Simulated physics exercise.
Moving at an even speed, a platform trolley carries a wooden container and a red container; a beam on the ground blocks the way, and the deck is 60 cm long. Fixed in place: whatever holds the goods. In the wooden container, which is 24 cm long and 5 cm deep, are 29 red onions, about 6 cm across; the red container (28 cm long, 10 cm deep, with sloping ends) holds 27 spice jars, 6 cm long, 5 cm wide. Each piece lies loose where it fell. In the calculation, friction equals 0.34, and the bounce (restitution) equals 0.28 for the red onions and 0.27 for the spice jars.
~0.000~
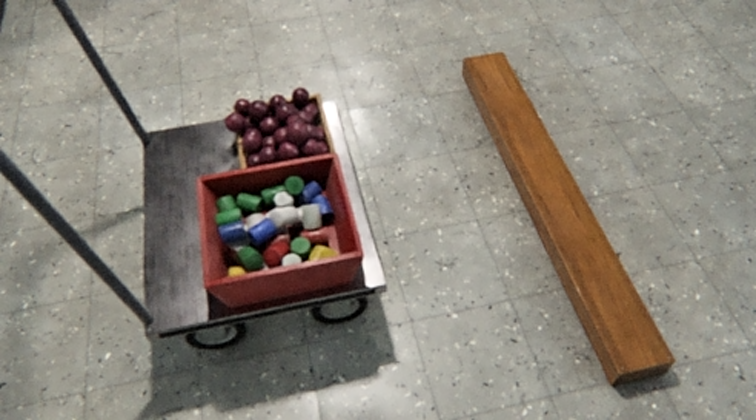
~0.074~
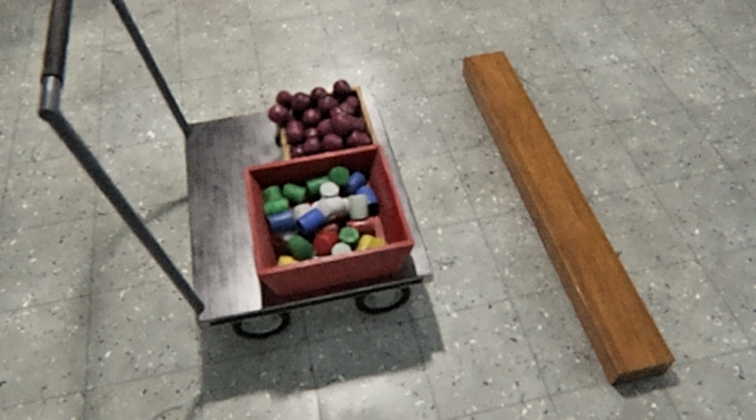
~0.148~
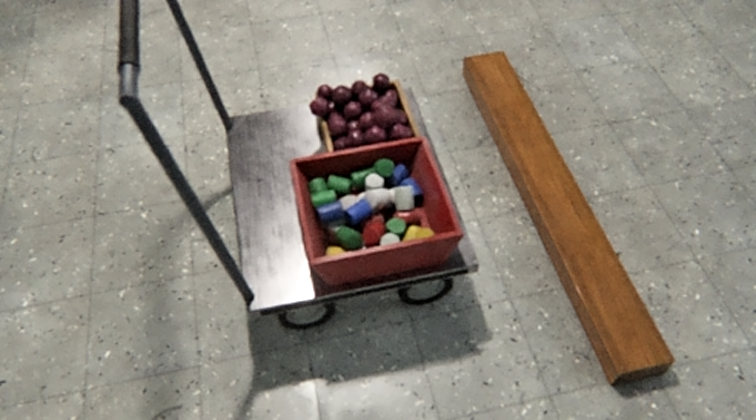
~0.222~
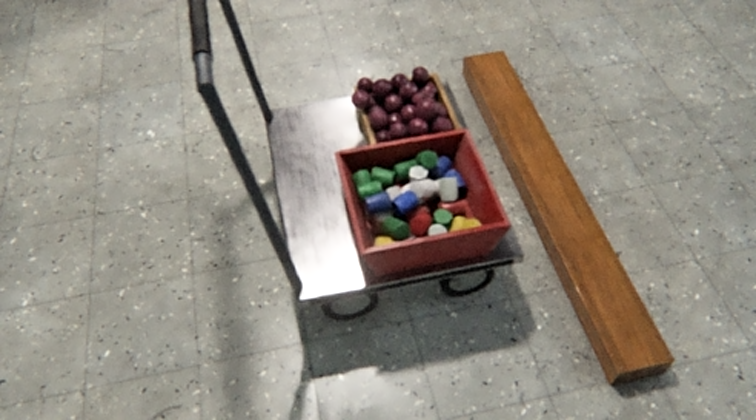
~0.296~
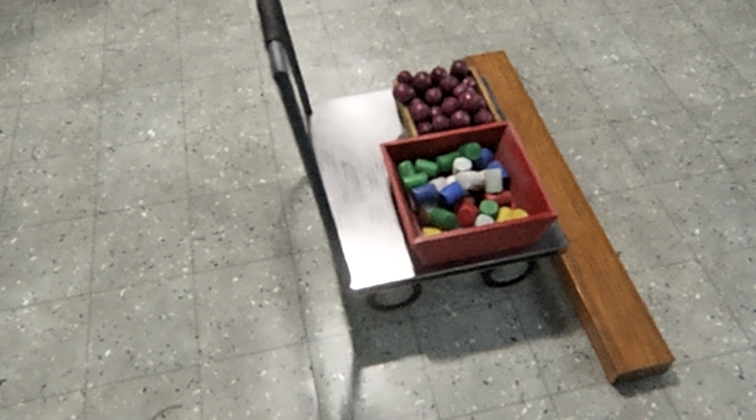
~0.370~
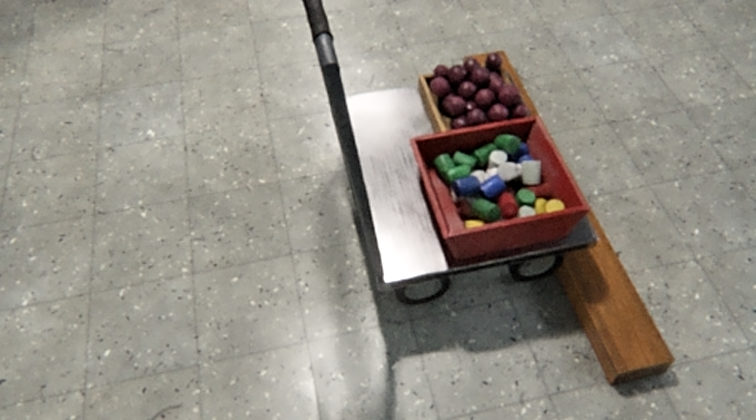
On a speckled tile floor, a platform trolley carrying a wooden container of red onions and a red container of colourful spice jars rolled rightward until it came up against a wooden beam.
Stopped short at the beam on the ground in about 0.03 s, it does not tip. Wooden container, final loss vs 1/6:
It is going to surpass a sixth.
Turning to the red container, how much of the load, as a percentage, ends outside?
Red container - about 0 per cent.
After 0.43 s, the wooden container is down by 6 of 29 and the red container has all 27.
After 0.55 s, the wooden container is down by 9 of 29 and the red container has all 27.
After 0.78 s, the wooden container is down by 11 of 29 and the red container has all 27.
Outcome (at 1.29 s), the wooden container is down by 12 of 29 and the red container has all 27. Asked share, 12 of 29, 41 per cent.
